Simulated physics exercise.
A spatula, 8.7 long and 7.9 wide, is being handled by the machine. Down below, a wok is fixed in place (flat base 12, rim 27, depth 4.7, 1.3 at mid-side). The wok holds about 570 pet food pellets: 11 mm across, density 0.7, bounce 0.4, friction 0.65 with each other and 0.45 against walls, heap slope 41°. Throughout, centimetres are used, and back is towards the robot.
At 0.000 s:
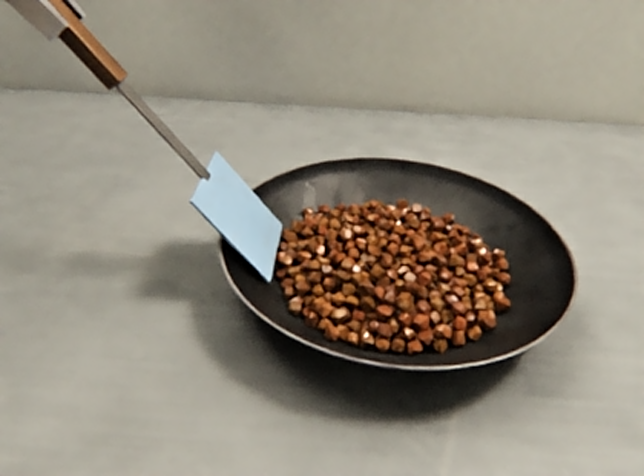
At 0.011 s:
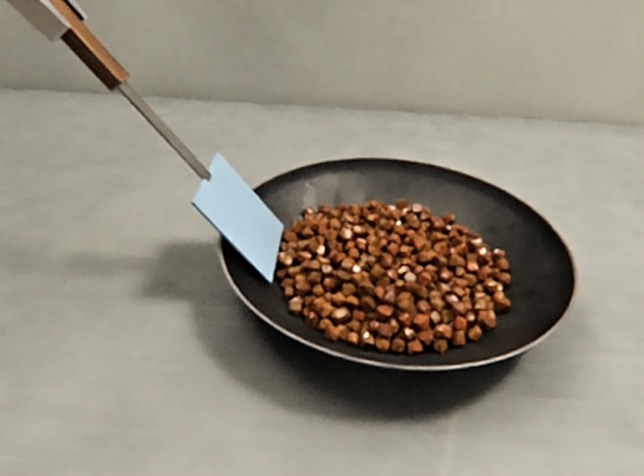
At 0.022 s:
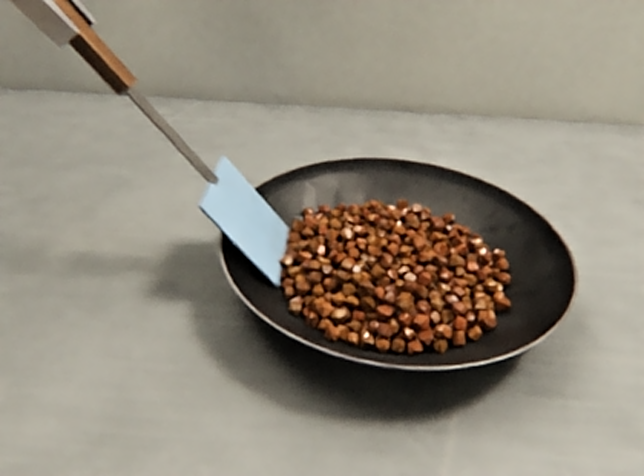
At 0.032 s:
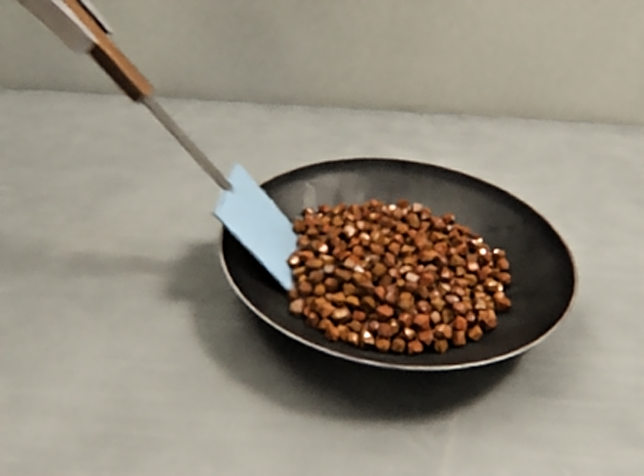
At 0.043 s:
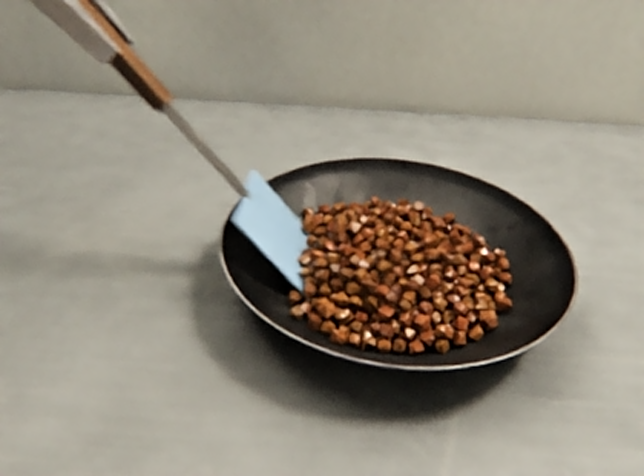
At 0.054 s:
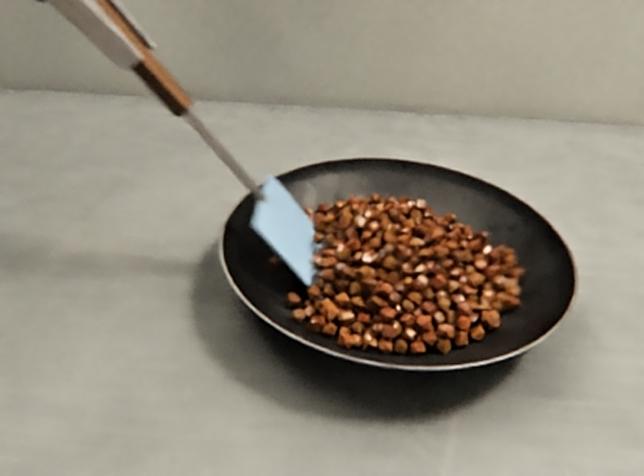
A robotic arm slides a light blue spatula rightward into brown pellets in a black wok.
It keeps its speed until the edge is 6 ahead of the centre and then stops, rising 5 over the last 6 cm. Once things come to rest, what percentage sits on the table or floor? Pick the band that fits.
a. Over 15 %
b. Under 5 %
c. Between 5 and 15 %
Option a: Over 15 %.
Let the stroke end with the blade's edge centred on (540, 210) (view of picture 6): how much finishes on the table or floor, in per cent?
Around 50 percent.
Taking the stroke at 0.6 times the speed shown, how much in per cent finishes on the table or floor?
Near 10 in a hundred.
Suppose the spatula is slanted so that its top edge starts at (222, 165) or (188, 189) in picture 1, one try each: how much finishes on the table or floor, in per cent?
Some 20 and 20 per cent.
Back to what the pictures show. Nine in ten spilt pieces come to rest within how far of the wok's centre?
Around 55 centimetres from the centre.
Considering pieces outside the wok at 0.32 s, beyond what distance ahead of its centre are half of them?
Roughly 24 centimetres ahead.
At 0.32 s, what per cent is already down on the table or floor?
Share at that moment: About 10 %.
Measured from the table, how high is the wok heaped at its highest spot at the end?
5.5 cm.
By 0.08 s, sloping 52°, highest piece 6 above the table; 571 in the wok.
By 0.11 s, sloping 52°, highest piece 7 above the table; 569 in the wok, 2 on the blade or in flight.
By 0.32 s, sloping 52°, highest piece 12 above the table; 457 in the wok, 69 on the table or floor, 45 on the blade or in flight.
By 1.37 s, sloping 52°, highest piece 5 above the table; 457 in the wok, 114 on the table or floor.
Final count, 457 in the wok, 114 on the table or floor. That is 20 % on the table or floor.
